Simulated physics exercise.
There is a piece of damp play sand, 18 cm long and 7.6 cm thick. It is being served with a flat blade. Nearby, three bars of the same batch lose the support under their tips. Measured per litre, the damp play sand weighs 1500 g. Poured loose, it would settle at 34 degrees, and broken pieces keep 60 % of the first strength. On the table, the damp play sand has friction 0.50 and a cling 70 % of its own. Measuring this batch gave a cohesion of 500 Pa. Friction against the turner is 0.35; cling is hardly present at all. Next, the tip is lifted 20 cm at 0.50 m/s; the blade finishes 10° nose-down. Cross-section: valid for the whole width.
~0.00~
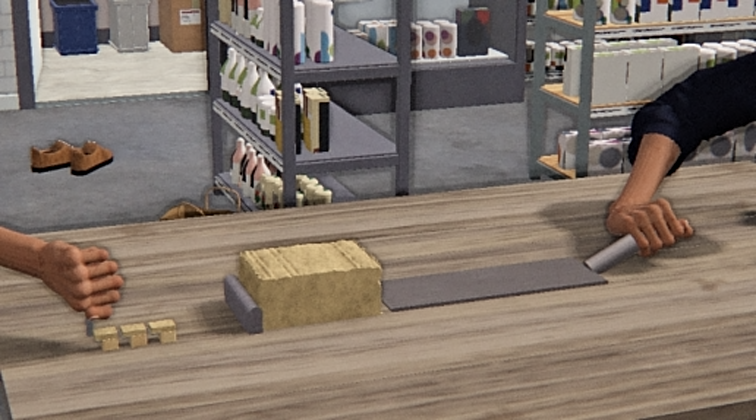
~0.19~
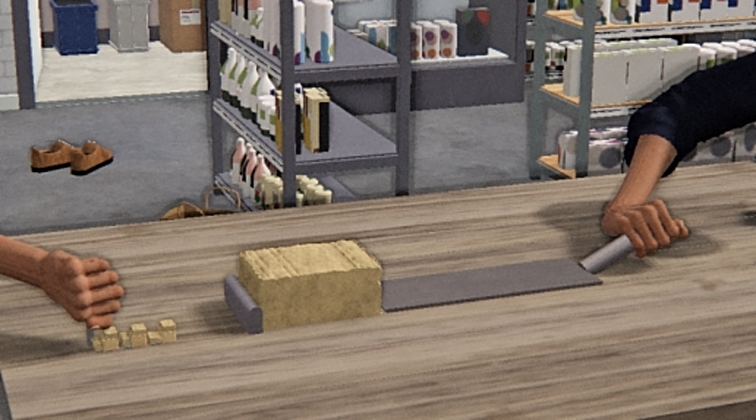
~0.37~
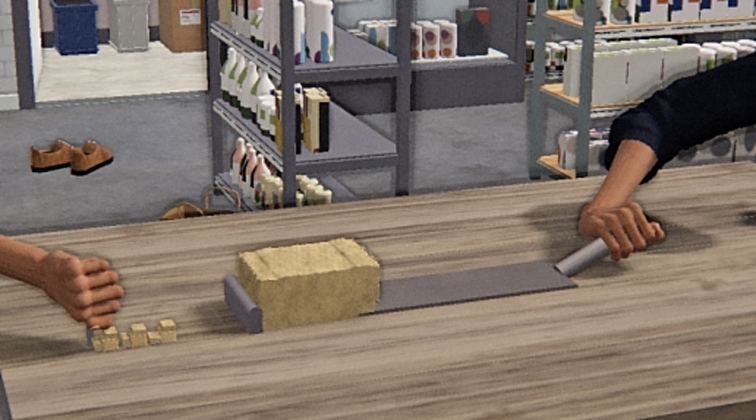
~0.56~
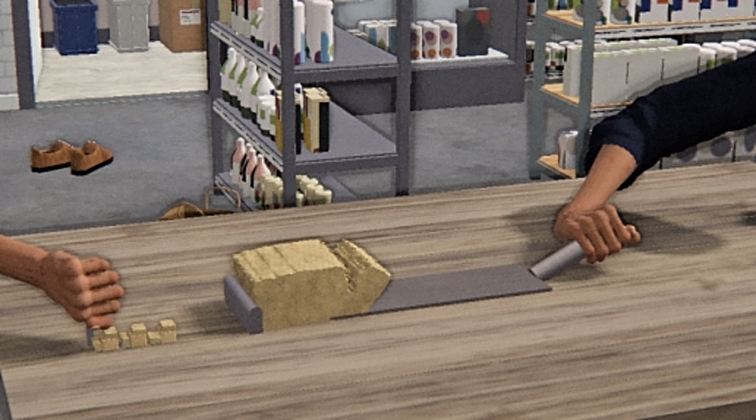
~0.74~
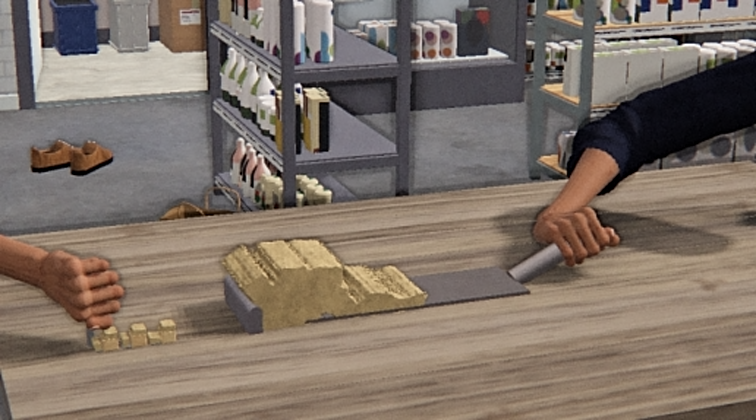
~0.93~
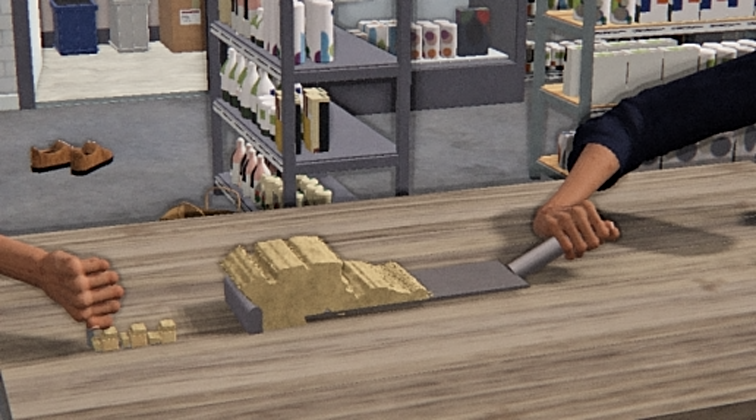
On a wooden table in a shop, a hand slid a flat grey blade leftward under a block of damp sand, which cracked and slumped to the right, while three small bars sagged slightly.
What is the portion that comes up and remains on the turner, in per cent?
About 50 %.
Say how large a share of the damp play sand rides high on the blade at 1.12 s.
Share: Close to 22 %.
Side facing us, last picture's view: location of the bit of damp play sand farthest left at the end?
It sits close to (203, 337) in the last picture.
After 1.12 s, the tip is 9.8 cm up.
After 1.34 s, the tip is 20 cm up and 50 % is riding high on the blade.
After 1.57 s, the tip is 20 cm up and 50 % is riding high on the blade.
After 1.79 s, the tip is 20 cm up and 50 % is riding high on the blade.
After 1.89 s, at the end, the tip is 20 cm up and 50 % is riding high on the blade.
